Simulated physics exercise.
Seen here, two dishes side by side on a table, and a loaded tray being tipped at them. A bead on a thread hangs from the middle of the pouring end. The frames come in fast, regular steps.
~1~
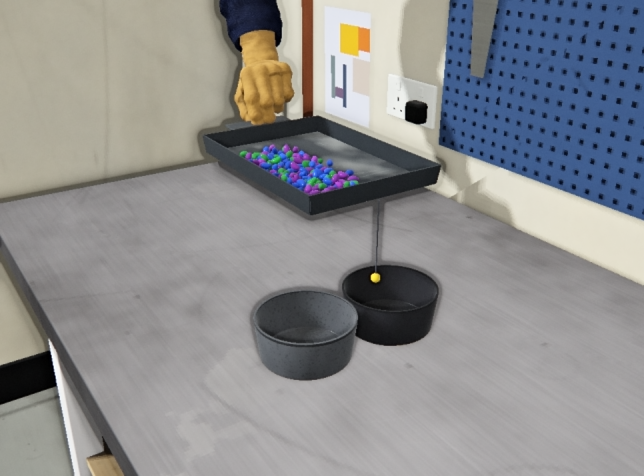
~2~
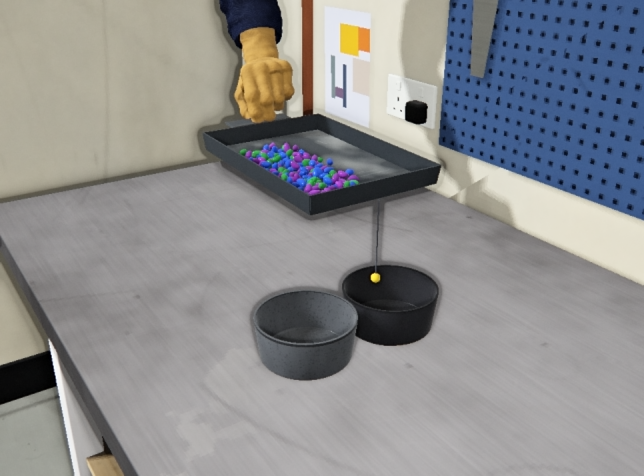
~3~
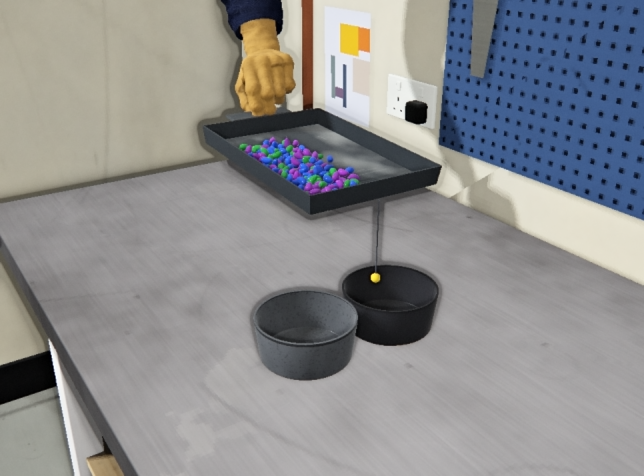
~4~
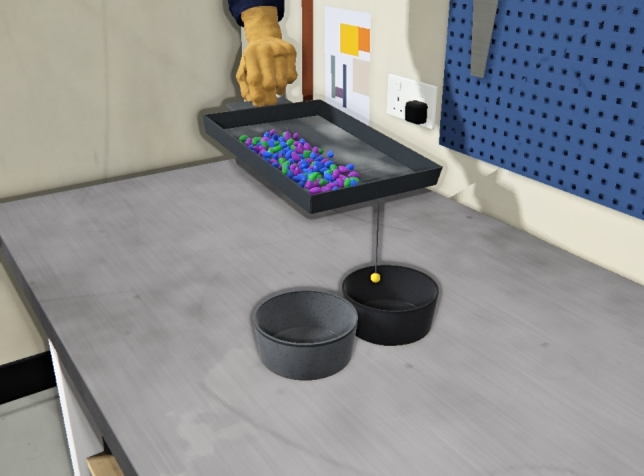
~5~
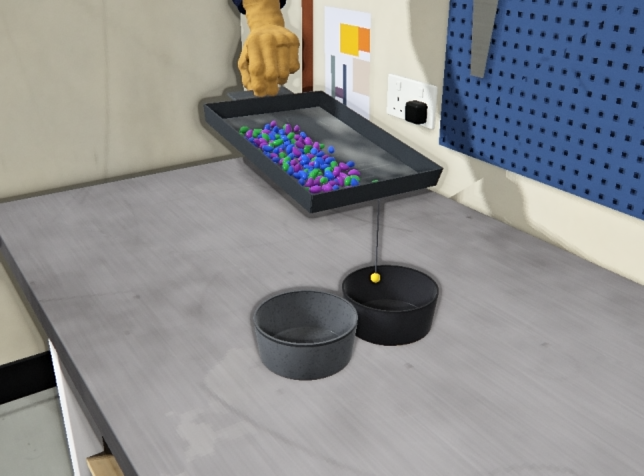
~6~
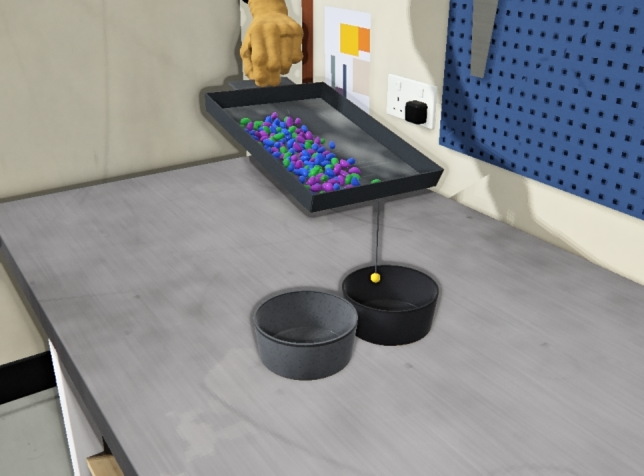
A gloved hand in tan with a dark blue sleeve hangs behind a dark tray of blue, purple and green jelly beans, above a grey table seen from above at an angle. Below sit a grey dish at left and a black one at right, a yellow bead hanging on a thread, with blue pegboard behind. The tray's far end gradually rises, its near edge dipping slightly rightward, while the camera stays still.
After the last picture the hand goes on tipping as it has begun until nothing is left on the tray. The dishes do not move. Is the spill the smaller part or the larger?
They take less than half between them.
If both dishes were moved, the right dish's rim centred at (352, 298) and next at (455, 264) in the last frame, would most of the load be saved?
First not half, then the smaller part.
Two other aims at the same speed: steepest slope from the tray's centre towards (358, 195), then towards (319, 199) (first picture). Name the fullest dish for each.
First the left dish, then the dish on the left.
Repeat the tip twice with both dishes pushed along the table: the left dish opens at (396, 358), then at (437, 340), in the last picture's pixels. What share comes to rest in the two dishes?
Roughly 30 per cent, and 20 per cent.
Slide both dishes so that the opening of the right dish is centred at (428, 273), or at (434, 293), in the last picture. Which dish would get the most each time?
At the first place the right one, at the second right.
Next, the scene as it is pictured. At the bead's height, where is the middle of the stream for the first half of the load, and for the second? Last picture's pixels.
Around (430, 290) and then (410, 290).
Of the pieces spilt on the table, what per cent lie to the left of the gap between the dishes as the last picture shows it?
About 0 per cent.
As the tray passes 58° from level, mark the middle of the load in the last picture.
Roughly at (364, 166).
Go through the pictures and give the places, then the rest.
Corners of the pouring end (310, 194) and (438, 164), level; middle of the load (302, 173), jelly beans; left dish (335, 356); right dish (420, 323); bead on its thread (376, 278), in the first picture.
Corners of the pouring end (311, 194) and (438, 165), level; middle of the load (302, 172), in the second picture.
Corners of the pouring end (311, 194) and (439, 165), tipped barely, lowest at the right corner; middle of the load (302, 169), in the third picture.
Corners of the pouring end (312, 194) and (439, 166), tipped a little, lowest at the right corner; middle of the load (302, 164), in the fourth picture.
Corners of the pouring end (313, 193) and (440, 167), tipped a little, lowest at the right corner; middle of the load (303, 159), in the fifth picture.
Corners of the pouring end (314, 193) and (441, 169), tipped a little, lowest at the right corner; middle of the load (304, 155); left dish (335, 356); right dish (420, 323), in the sixth picture.
Just after the last frame, tray tipped steeply; every one on the tray.
A moment on, tray tipped right over; the larger part on the tray; just a few in the right dish; just a few outside both; about a tenth in the air.
Further on, tray tipped past a quarter turn; just a few in the left dish; roughly a third in the right dish; roughly two thirds outside both.
When it is over, tray tipped past a quarter turn; just a few in the left dish; roughly a third in the right dish; roughly two thirds outside both.
